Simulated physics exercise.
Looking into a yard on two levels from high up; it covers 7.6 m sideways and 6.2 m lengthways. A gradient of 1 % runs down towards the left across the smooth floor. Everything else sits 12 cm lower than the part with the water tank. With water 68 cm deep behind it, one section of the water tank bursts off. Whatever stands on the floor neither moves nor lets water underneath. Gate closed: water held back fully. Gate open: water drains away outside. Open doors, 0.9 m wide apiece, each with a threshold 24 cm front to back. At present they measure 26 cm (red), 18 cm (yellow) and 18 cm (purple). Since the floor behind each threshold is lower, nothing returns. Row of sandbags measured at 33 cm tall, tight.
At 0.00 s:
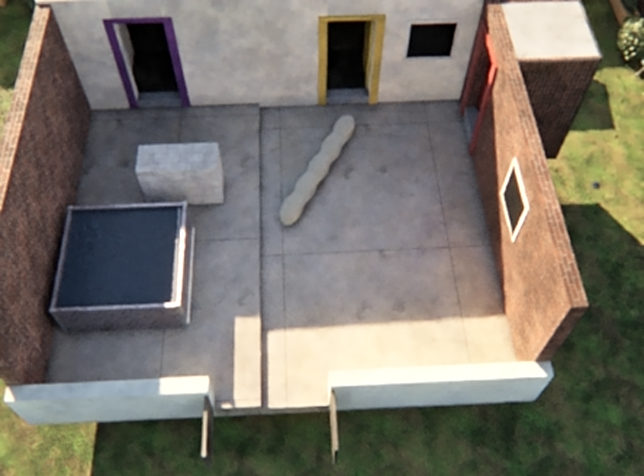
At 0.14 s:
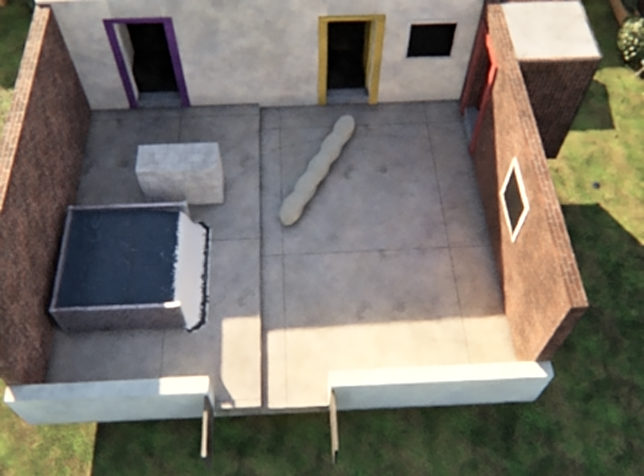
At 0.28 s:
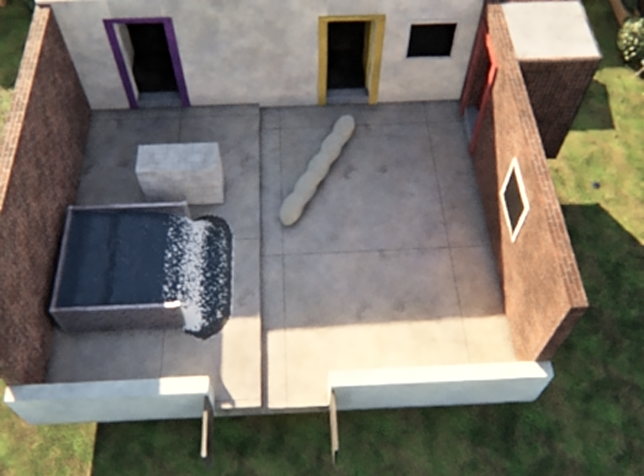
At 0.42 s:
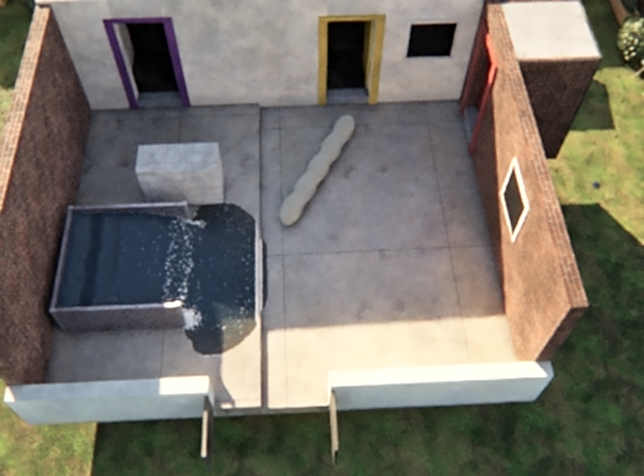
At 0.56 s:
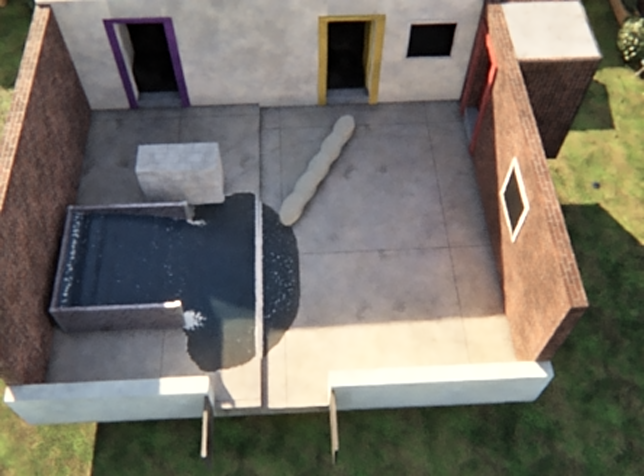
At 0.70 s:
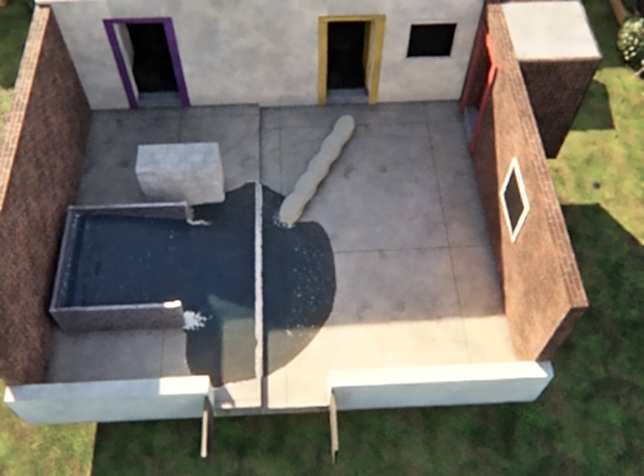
Dark water burst out of the right side of the brick-walled tank in a walled yard, foaming at first, then spread over the floor and across the dividing step, reaching the near end of the sandbags.
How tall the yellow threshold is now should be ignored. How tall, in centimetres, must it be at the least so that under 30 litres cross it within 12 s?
10 cm.
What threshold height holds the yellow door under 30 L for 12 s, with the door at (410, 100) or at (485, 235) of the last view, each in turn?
In turn: About 9.5 cm, about 17 cm.
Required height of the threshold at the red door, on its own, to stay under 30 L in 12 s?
Roughly 7.0 cm at red.
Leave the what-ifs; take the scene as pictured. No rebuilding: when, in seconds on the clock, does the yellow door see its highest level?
At roughly 10.5 s.
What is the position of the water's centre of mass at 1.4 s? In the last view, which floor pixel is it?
The water's centre is at about (209, 274).
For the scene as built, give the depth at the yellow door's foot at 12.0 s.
Some 10.0 cm.
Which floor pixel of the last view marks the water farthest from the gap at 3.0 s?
I'd put the front's tip around (462, 114).
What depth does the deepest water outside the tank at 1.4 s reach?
Up to some 31 centimetres, I'd say.
After 1.4 s water covers 40 % of the floor, deepest (31 cm) near (280, 224); it has not reached the yellow door.
After 3.0 s water covers 60 % of the floor, deepest (35 cm) near (519, 380); 10 cm at the yellow door, 0 litres in over its 18 cm threshold.
After 12.0 s water covers 70 % of the floor, deepest (14 cm) near (260, 109); 10 cm at the yellow door, 0 litres in over its 18 cm threshold.
At the yellow door as built, the water arrived by 2.2 s and peaked near 15 cm at 10.6 s.
With a threshold of 8.5 cm, 49 litres would have come in within the 12 s; with 12 cm, 10 litres. So under 30 litres takes about 10 cm.
